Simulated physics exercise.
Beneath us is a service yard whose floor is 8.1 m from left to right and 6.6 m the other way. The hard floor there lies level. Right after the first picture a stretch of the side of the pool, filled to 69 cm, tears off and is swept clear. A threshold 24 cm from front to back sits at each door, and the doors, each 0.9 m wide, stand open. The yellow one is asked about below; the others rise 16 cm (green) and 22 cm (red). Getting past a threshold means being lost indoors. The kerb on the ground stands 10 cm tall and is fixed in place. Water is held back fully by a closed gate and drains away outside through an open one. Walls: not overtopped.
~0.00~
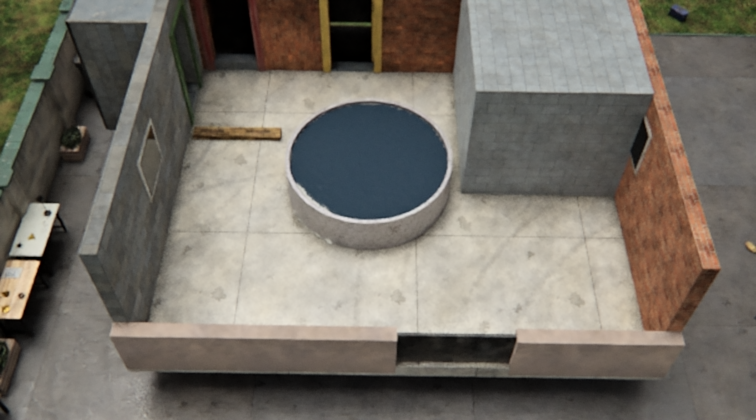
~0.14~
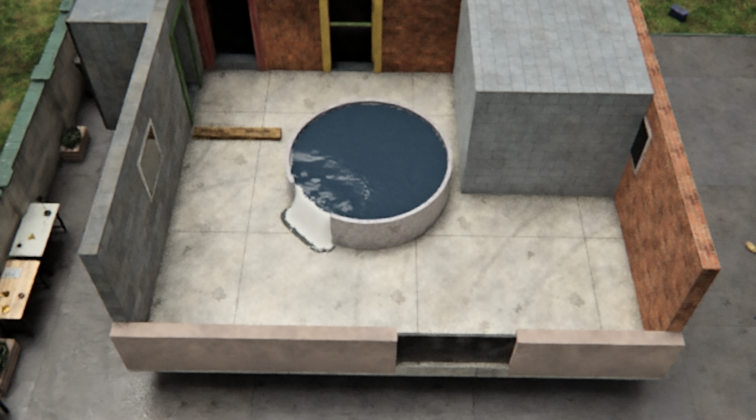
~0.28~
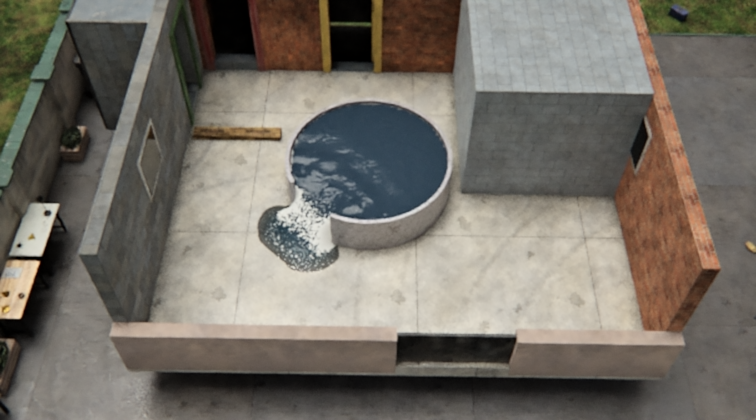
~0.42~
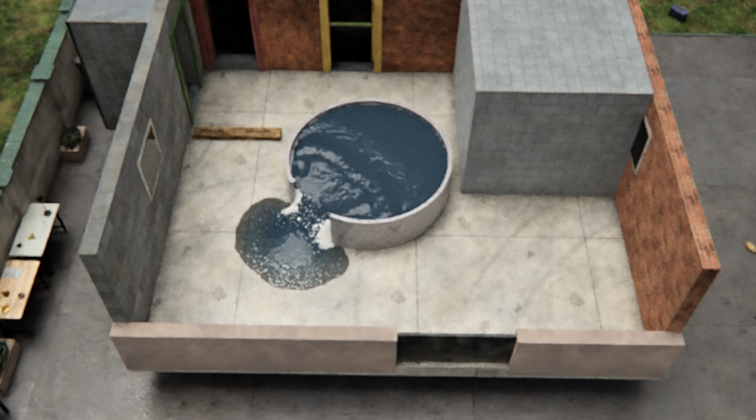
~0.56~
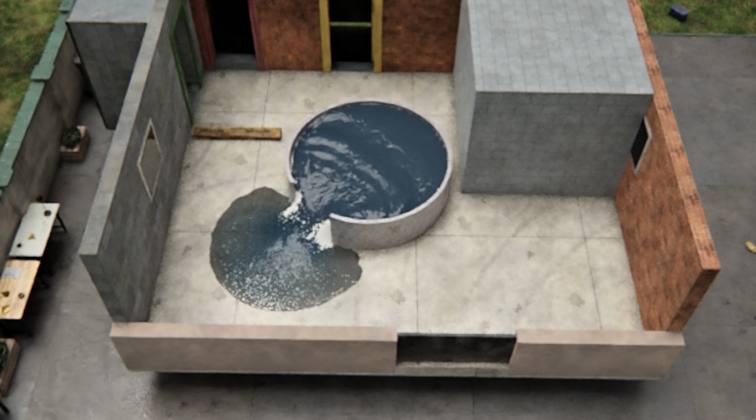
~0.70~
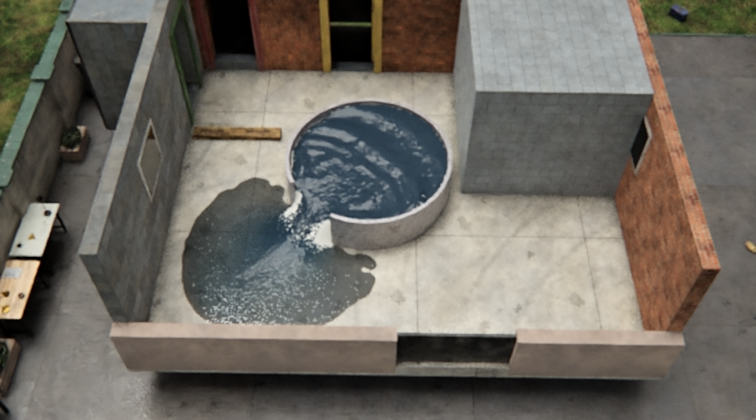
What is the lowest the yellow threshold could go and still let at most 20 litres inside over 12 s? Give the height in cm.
About 6.5 cm.
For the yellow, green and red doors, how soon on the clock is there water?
Yellow 6.0 s, green 3.0 s, red 4.5 s.
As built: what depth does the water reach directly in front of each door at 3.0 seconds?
Door by door in cm - yellow 0, green 1, red 0.
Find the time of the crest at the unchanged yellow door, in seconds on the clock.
That happens close to 7.5 s on the clock.
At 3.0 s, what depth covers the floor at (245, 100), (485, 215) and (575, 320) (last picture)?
Going through the spots in order gives 0, 0 and 0 centimetres.
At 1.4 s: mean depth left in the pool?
It averages near 55 cm.
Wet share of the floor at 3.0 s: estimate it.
Approximately 35 %.
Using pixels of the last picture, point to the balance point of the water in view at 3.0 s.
The water is centred around (317, 222) in the last picture's pixels.
After 1.4 s water covers 25 % of the floor, deepest (48 cm) near (143, 348); it has not reached the yellow door.
After 3.0 s water covers 35 % of the floor, deepest (36 cm) near (143, 348); it has not reached the yellow door.
After 12.0 s water covers 100 % of the floor, deepest (16 cm) near (438, 152); 7 cm at the yellow door, 20 litres in over its 6 cm threshold.
At the yellow door as built, the water arrived by 5.8 s and peaked near 10 cm at 7.6 s.
With a threshold of 5 cm, 33 litres would have come in within the 12 s; with 8 cm, 5 litres. So under 20 litres takes about 6.5 cm.
